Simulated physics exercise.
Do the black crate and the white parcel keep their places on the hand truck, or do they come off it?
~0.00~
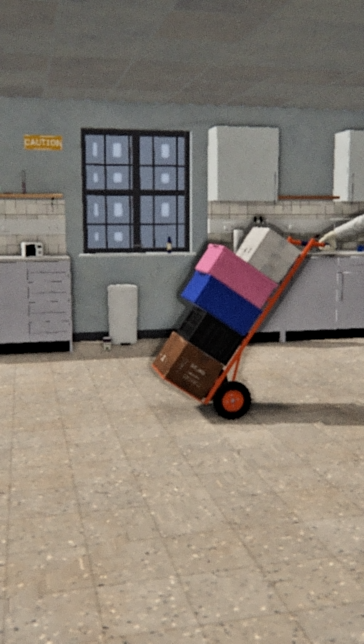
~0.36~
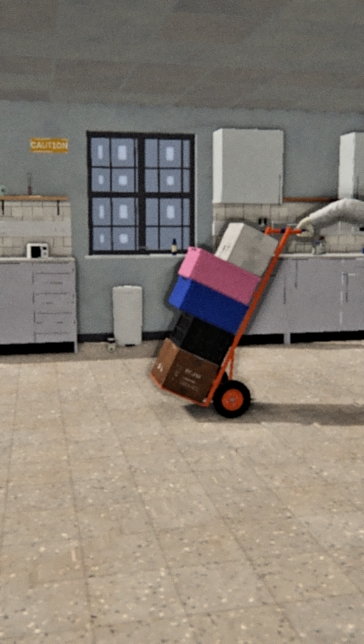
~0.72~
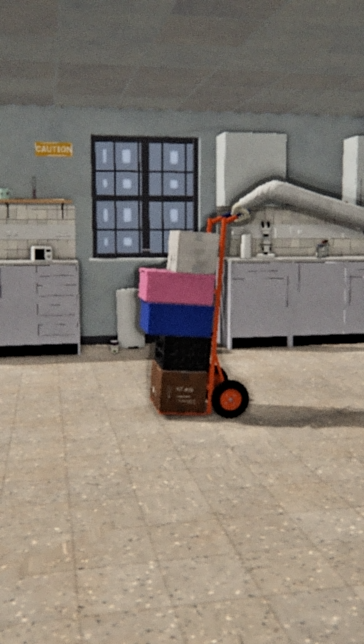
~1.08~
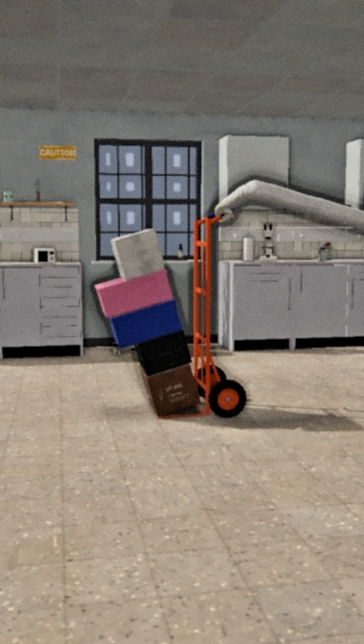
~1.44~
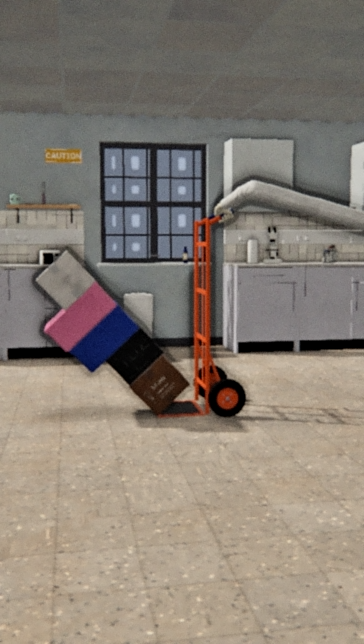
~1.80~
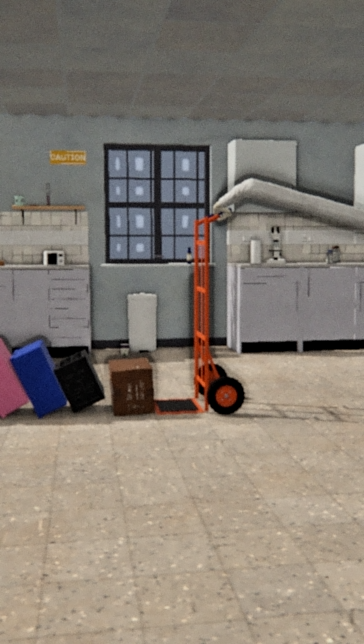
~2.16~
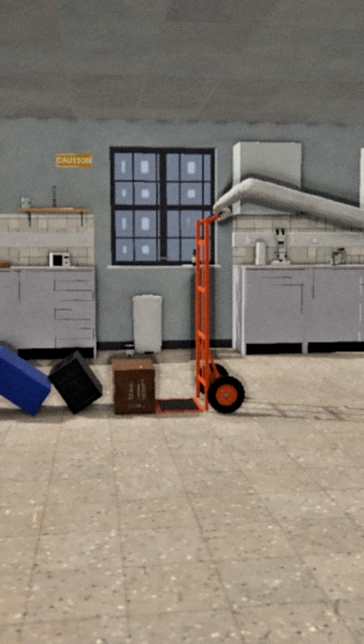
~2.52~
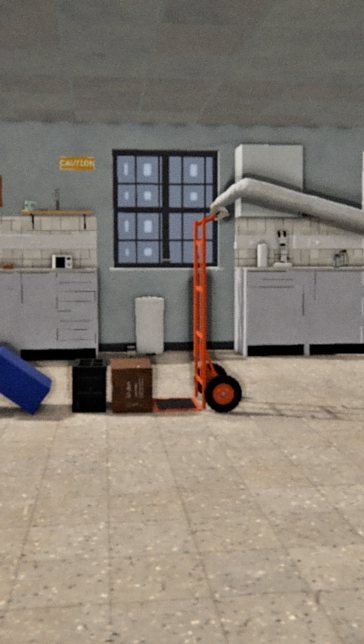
Both come off. The black crate ends up on the floor to the left of the brown box, and the white parcel topples away to the left and out of view.
